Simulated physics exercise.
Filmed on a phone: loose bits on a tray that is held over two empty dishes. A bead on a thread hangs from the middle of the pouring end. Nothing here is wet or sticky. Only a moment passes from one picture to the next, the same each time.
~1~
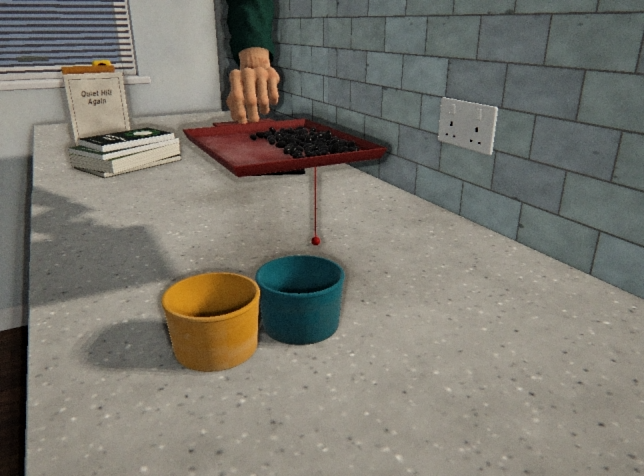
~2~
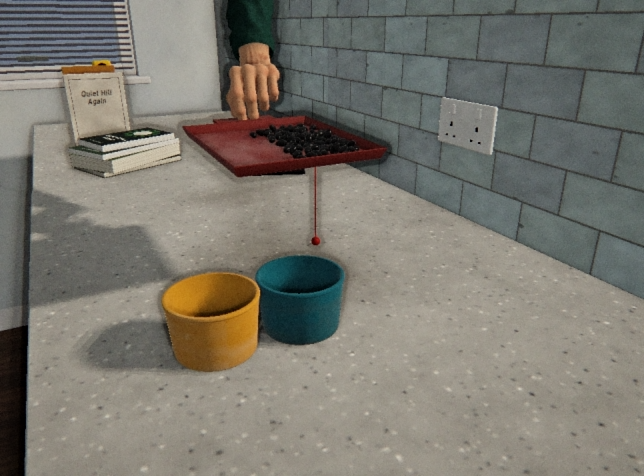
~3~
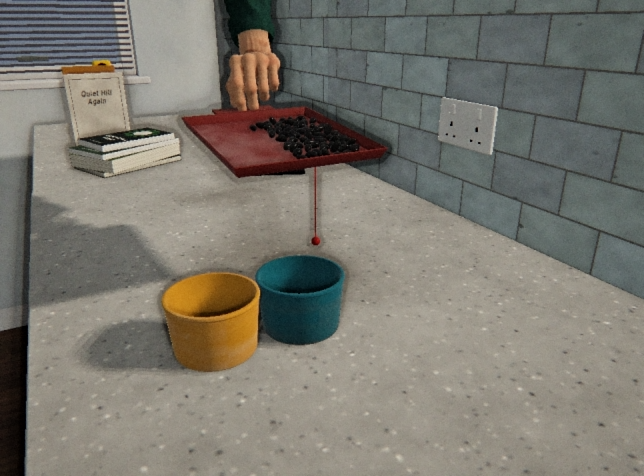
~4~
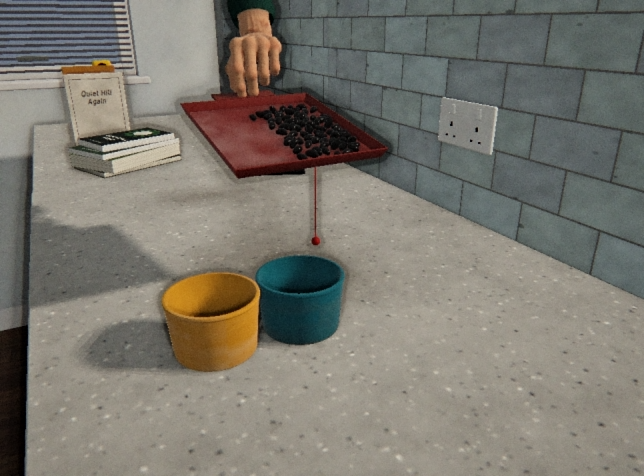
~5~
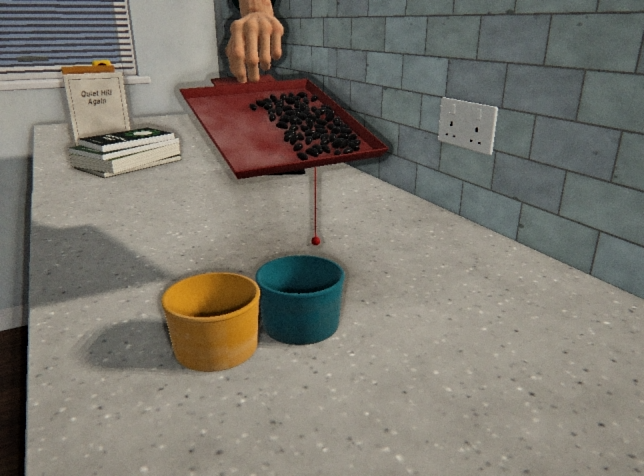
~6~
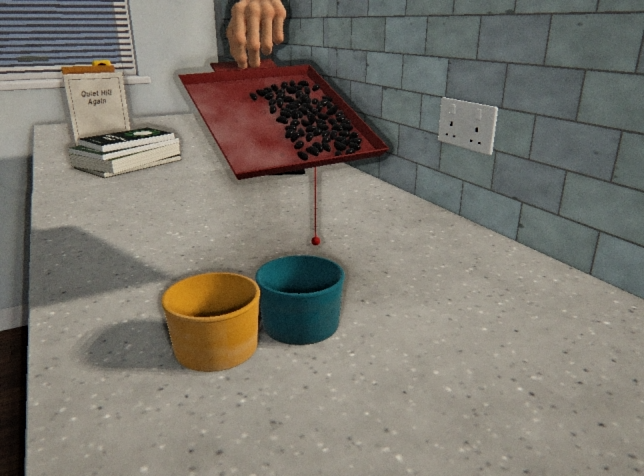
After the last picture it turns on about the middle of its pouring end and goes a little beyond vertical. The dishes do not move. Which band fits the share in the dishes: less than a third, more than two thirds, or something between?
Caught overall: From one third to two thirds.
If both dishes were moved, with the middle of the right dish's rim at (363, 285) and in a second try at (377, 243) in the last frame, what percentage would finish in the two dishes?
About 10 and 40 per cent.
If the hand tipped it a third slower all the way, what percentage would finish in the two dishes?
Near 50 %.
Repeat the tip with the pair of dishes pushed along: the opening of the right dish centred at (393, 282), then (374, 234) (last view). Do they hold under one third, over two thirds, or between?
The first try: Below one third. The second: Under a third.
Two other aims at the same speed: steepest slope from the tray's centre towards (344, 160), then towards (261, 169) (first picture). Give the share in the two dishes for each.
In turn 0 and 60 in a hundred.
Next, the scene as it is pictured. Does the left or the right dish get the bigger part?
That is the right one.
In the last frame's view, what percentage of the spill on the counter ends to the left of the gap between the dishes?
Near 10 %.
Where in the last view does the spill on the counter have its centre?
Close to (381, 330).
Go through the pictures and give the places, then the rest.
The first frame shows corners of the pouring end at (237, 165) and (381, 147), level; middle of the load at (308, 142), black beans; left dish at (227, 338); right dish at (319, 314); bead on its thread at (316, 241).
The second frame shows corners of the pouring end at (237, 165) and (381, 147), level; middle of the load at (308, 141).
The third frame shows corners of the pouring end at (238, 166) and (381, 147), tipped barely, level across its low end; middle of the load at (308, 136).
The fourth frame shows corners of the pouring end at (238, 167) and (382, 147), tipped a little, level across its low end; middle of the load at (308, 129).
The fifth frame shows corners of the pouring end at (238, 168) and (382, 147), tipped clearly, level across its low end; middle of the load at (309, 123).
The sixth frame shows corners of the pouring end at (238, 170) and (383, 146), tipped clearly, level across its low end; middle of the load at (311, 117); left dish at (227, 338); right dish at (319, 314).
Soon, tray tipped steeply; most on the tray; a stray few in the right dish; about a quarter in the air.
A while on, tray tipped past a quarter turn; a small part in the left dish; about half in the right dish; about a third outside both; a small part in the air.
Towards the end, tray tipped past a quarter turn; a small part in the left dish; about half in the right dish; about half outside both.
Finally, tray tipped past a quarter turn; a small part in the left dish; about half in the right dish; about half outside both.
